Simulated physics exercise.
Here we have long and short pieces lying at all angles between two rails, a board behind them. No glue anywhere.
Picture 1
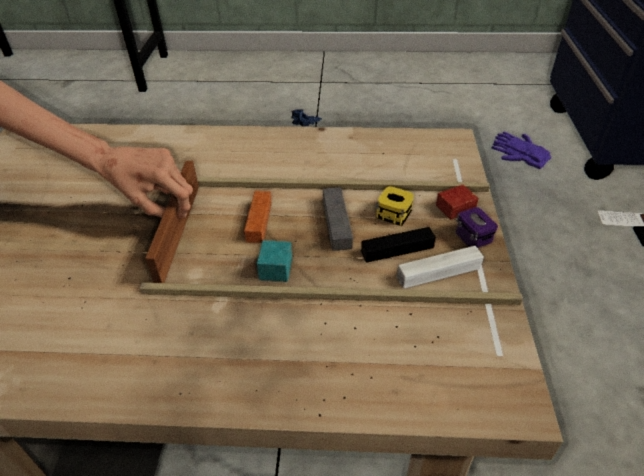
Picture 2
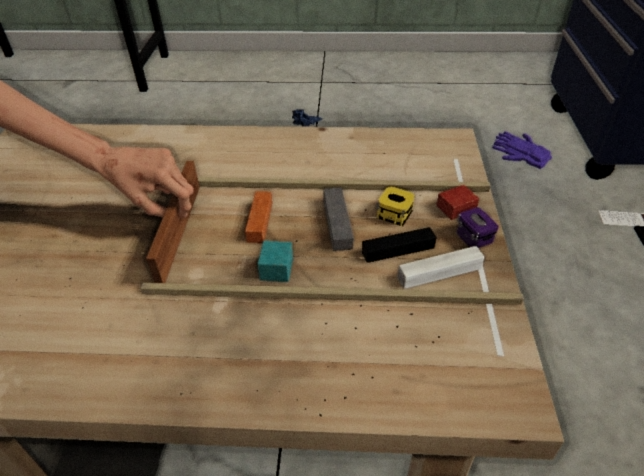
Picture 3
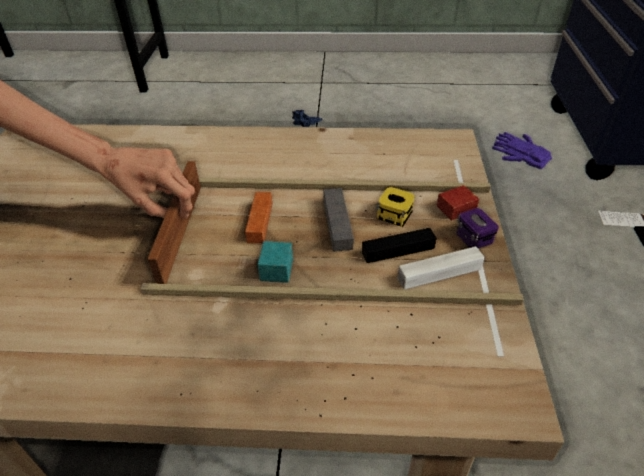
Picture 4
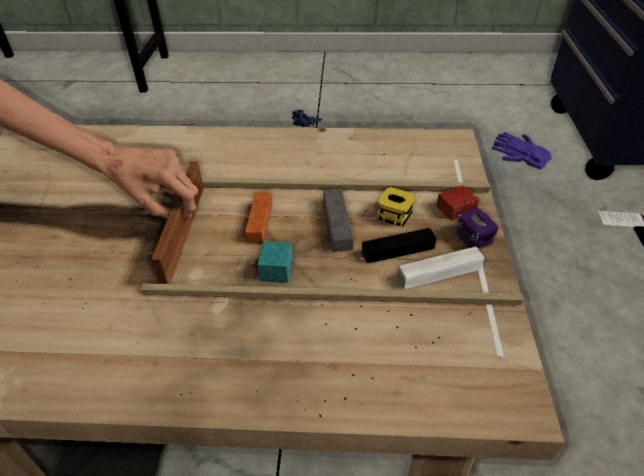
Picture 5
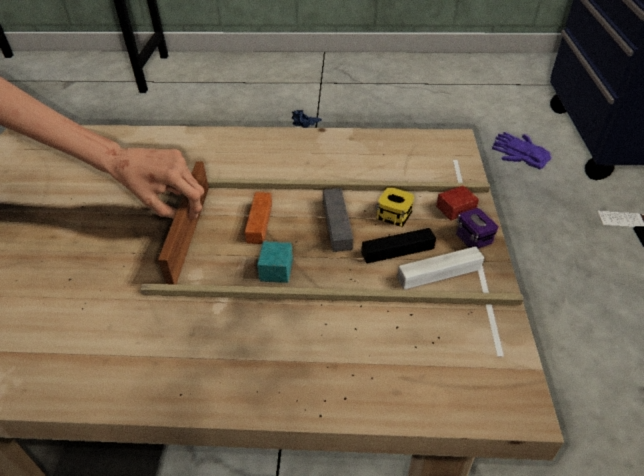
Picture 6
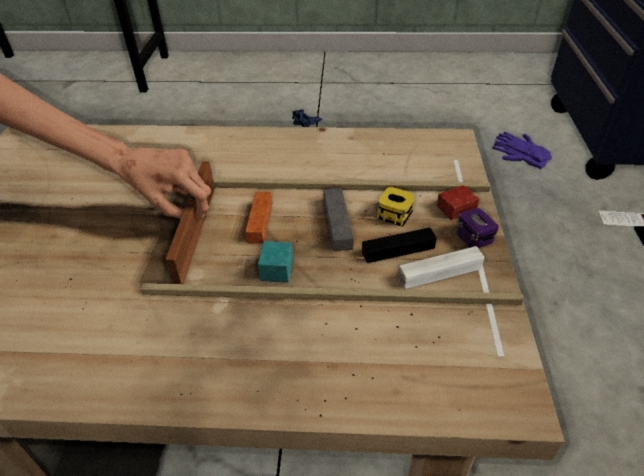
At first, a hand grips a reddish-brown board standing at the left end of two rails on a wooden table, with colourful blocks and sticks lying between them. The hand then slides the board slowly a short way right, narrowing the gap to the orange and turquoise blocks, while the pieces stay still.
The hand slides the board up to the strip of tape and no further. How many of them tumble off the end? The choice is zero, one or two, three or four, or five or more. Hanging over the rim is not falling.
The number that fall off is five or more.
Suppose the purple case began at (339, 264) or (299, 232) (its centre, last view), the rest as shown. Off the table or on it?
The purple case drops off; survives.
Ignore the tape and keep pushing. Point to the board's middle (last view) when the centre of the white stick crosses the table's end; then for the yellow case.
At (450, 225) for the white stick; at (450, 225) for the yellow case.
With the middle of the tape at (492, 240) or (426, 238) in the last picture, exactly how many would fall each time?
Try by try, 6 and 2.
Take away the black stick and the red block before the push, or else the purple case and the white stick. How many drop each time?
The counts: 3 and 3.
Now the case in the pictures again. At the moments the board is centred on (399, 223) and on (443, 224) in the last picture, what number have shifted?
The counts are 8 and 8.
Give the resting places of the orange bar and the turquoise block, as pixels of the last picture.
Near (480, 221) and (500, 269).
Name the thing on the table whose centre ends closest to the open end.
Foremost is the grey bar.
Early on, none off yet; purple case at rest near (477, 229); red block at rest near (458, 202); white stick at rest near (441, 267).
A while later, none off yet; purple case travelled a little near (488, 226); red block travelled a little near (471, 203); white stick travelled a little near (462, 266).
Finally, the number that fall off is five or more; lost, yellow case, black stick, white stick, red block and purple case.
